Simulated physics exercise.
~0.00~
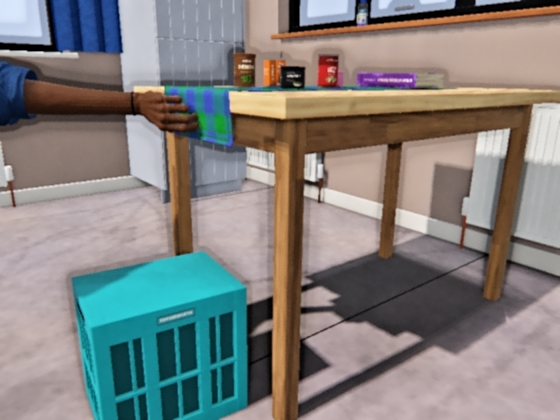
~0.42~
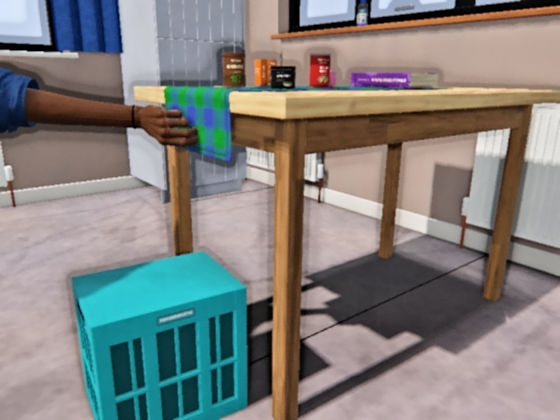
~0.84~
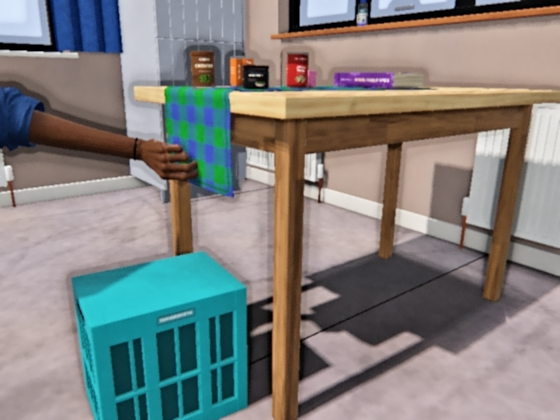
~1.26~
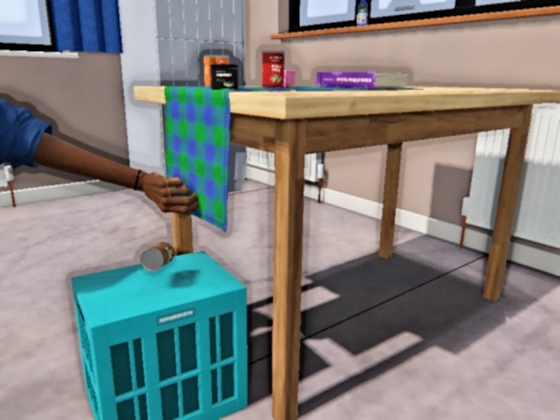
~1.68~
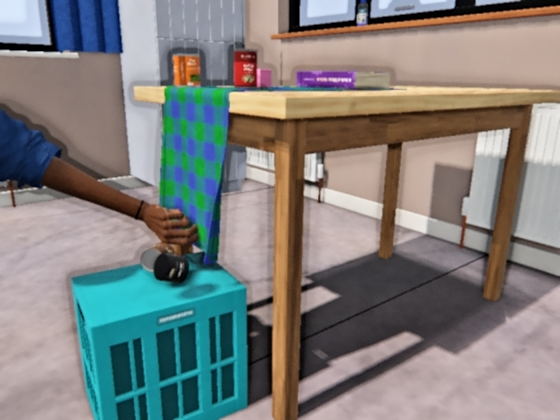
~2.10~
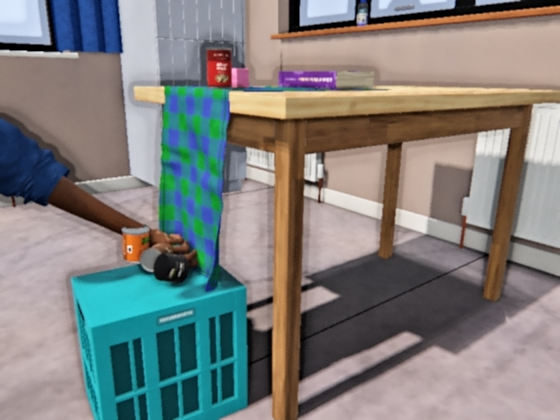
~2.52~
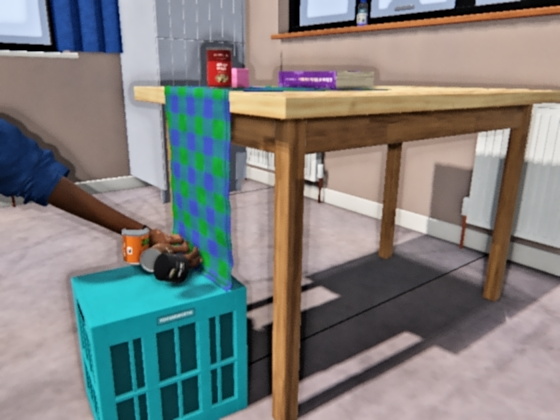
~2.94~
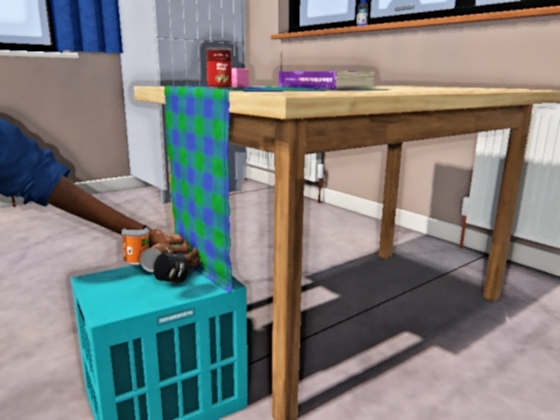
A hand pulls a green and blue cloth down, dropping three items onto a turquoise crate.
